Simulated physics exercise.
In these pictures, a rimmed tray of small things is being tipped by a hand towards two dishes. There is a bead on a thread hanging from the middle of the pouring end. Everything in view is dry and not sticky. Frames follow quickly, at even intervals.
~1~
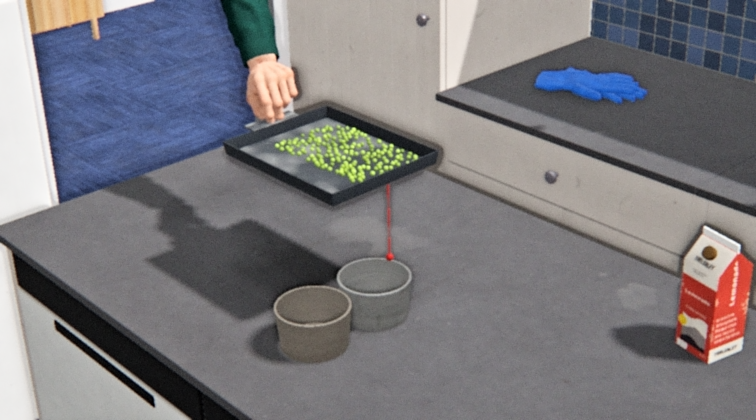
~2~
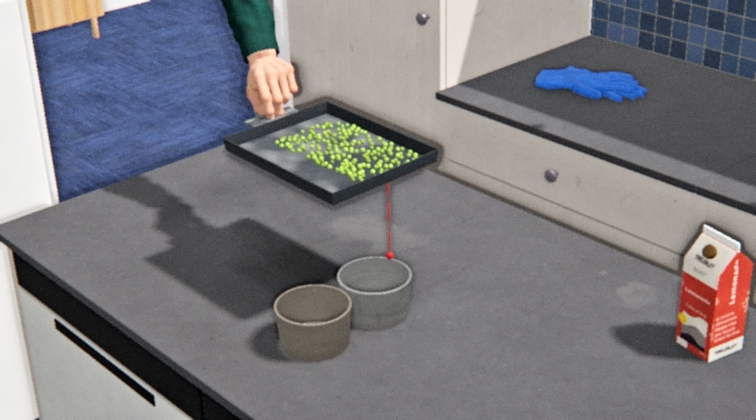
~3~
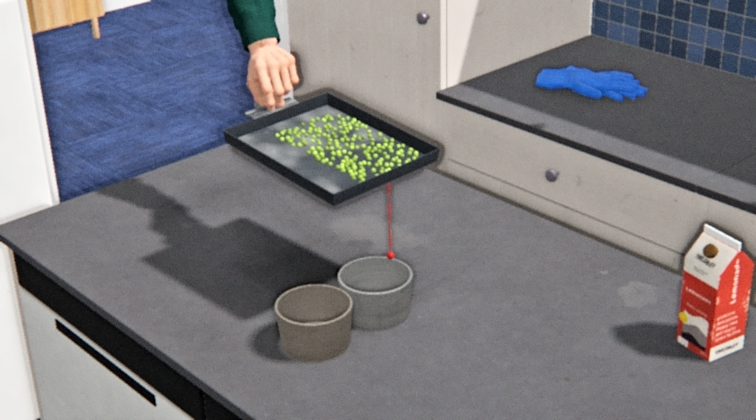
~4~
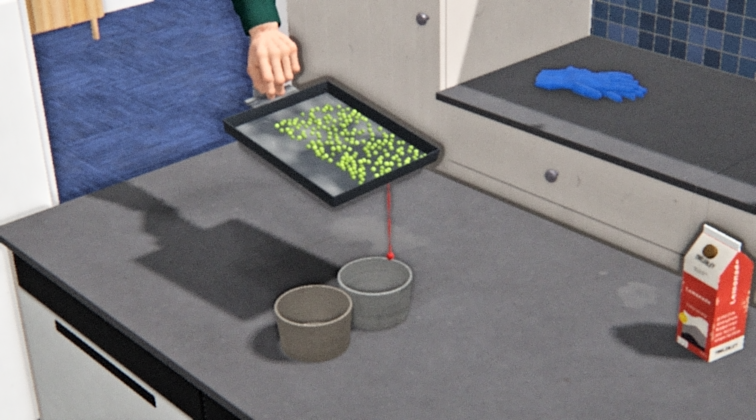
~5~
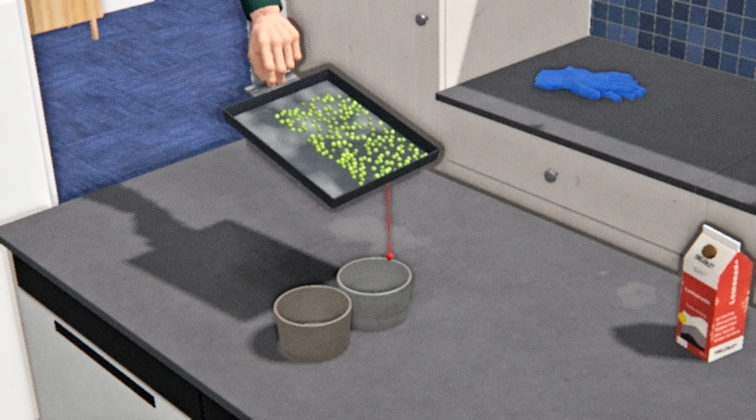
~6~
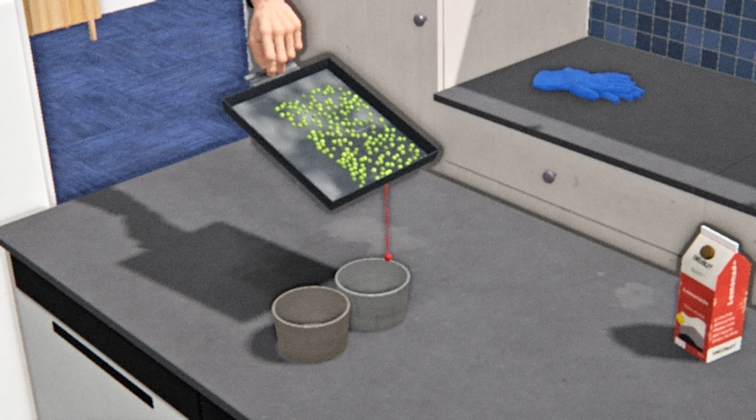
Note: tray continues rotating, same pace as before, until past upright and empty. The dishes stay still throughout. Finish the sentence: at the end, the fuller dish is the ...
At the end, the fuller dish is the right-hand one.
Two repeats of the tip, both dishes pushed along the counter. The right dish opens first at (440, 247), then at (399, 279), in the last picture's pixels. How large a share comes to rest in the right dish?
Around 0 and then 50 per cent.
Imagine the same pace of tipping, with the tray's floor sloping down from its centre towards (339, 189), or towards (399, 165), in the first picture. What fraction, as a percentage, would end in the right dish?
In order, 30 in a hundred and 0 in a hundred.
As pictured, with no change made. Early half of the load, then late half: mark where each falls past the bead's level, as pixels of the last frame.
Points: About (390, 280), then about (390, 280).
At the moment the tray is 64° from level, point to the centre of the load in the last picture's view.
I'd mark the middle close to (383, 177).
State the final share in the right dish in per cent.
My estimate is some 30 %.
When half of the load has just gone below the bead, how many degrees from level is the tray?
That happens at around 115°.
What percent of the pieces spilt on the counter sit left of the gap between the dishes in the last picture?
About 10 percent.
Shortly afterwards, tray tipped steeply; all but a few on the tray; a little in the air.
Next, tray tipped past a quarter turn; the bulk on the tray; only a few in the left dish; only a few in the right dish; a little outside both; a little in the air.
Some moments later, tray tipped past a quarter turn; a little in the left dish; near a third in the right dish; near two thirds outside both.
In the end, tray tipped past a quarter turn; a little in the left dish; near a third in the right dish; near two thirds outside both.
